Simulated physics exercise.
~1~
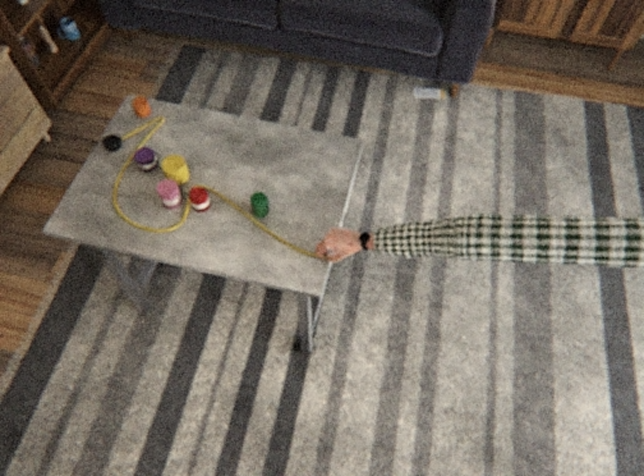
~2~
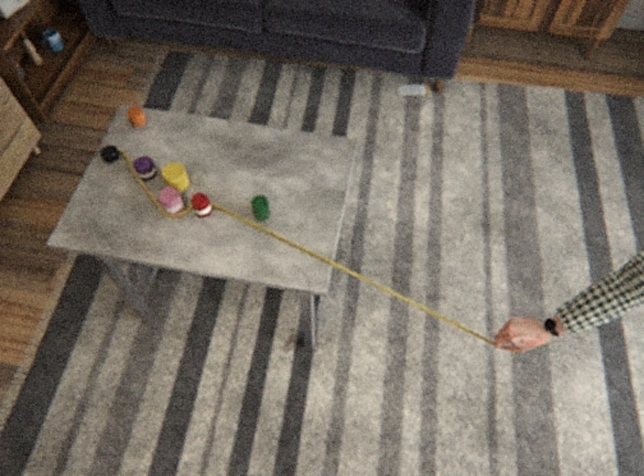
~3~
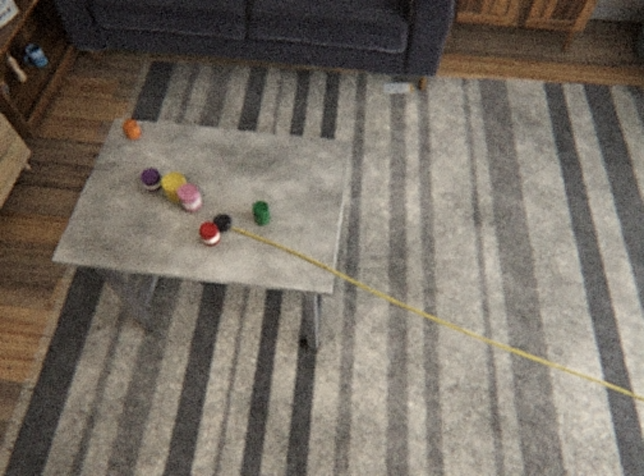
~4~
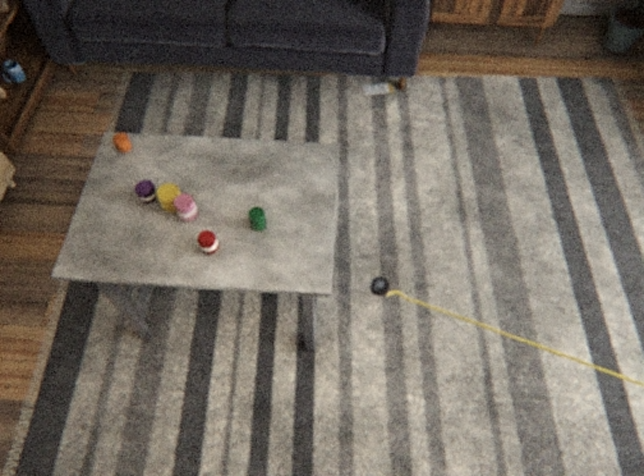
In this clip, a hand in a checked sleeve pulls a yellow cord looped among six small colourful containers on a grey table, dragging a black puck speaker rightward past them, nudging the red and pink ones, until it leaves the tabletop, with all six containers still upright.
